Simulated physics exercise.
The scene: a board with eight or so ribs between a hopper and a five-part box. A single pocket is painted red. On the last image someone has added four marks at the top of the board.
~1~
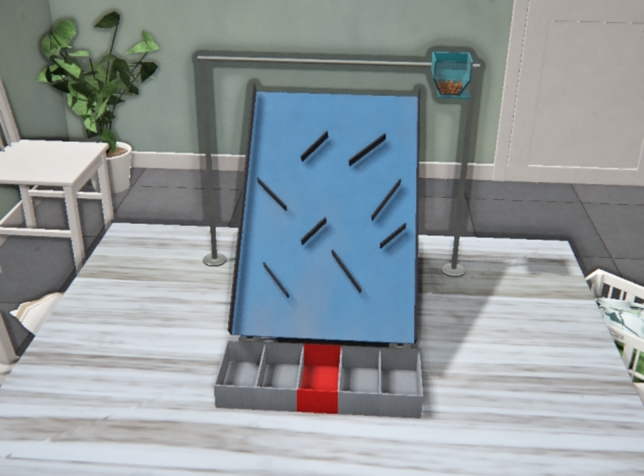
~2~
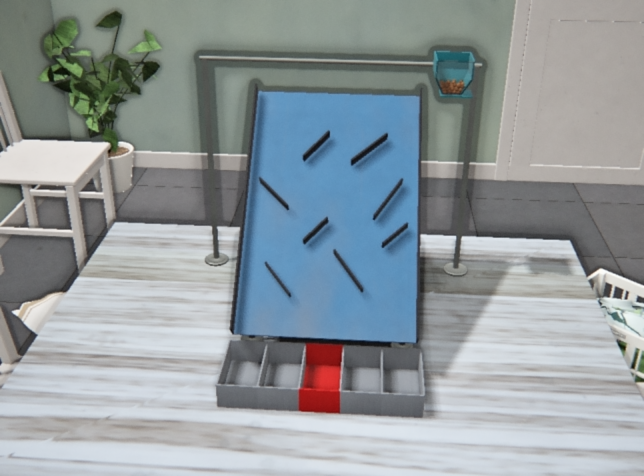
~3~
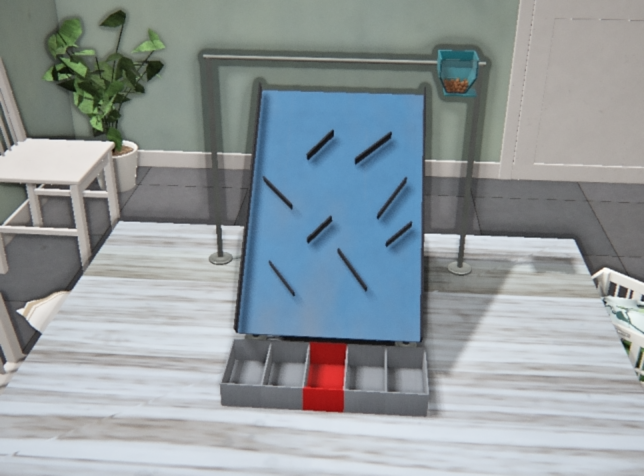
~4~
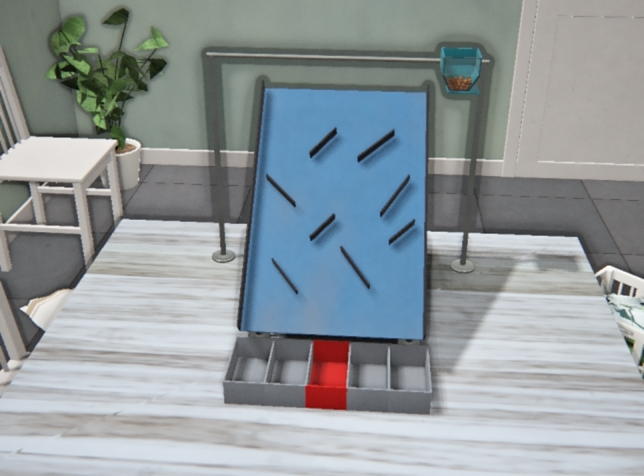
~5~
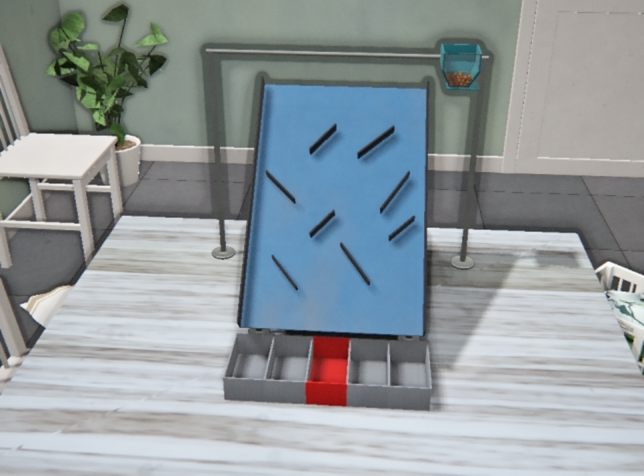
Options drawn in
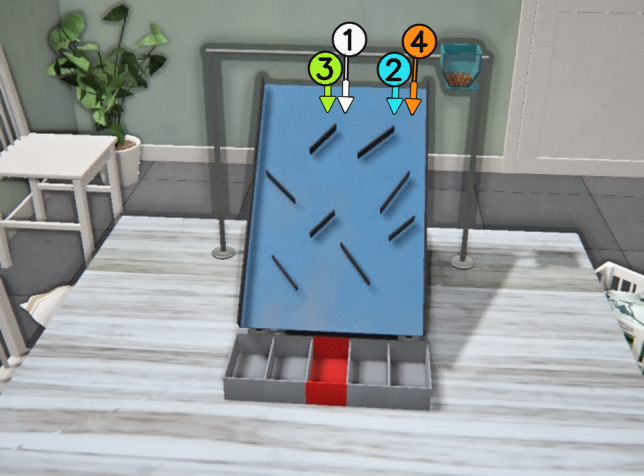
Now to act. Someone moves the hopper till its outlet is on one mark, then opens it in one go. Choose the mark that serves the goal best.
Choose 3.
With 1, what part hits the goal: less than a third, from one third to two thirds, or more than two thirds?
Mark 1 gives from one third to two thirds.
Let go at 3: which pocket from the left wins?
It is the third one.
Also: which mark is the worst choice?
4 it is.
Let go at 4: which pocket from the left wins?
It is the fifth one.
On the marked copy, mark 1 meets the board at (345, 106); mark 2 meets the board at (394, 108); mark 3 meets the board at (327, 106); mark 4 meets the board at (412, 108).
With 1, about half in the red pocket, about half in other pockets.
With 2, about half in the red pocket, about half in other pockets.
With 3, most in the red pocket, a small part in other pockets, a small part outside the box.
With 4, none in the red pocket, nearly all in other pockets.
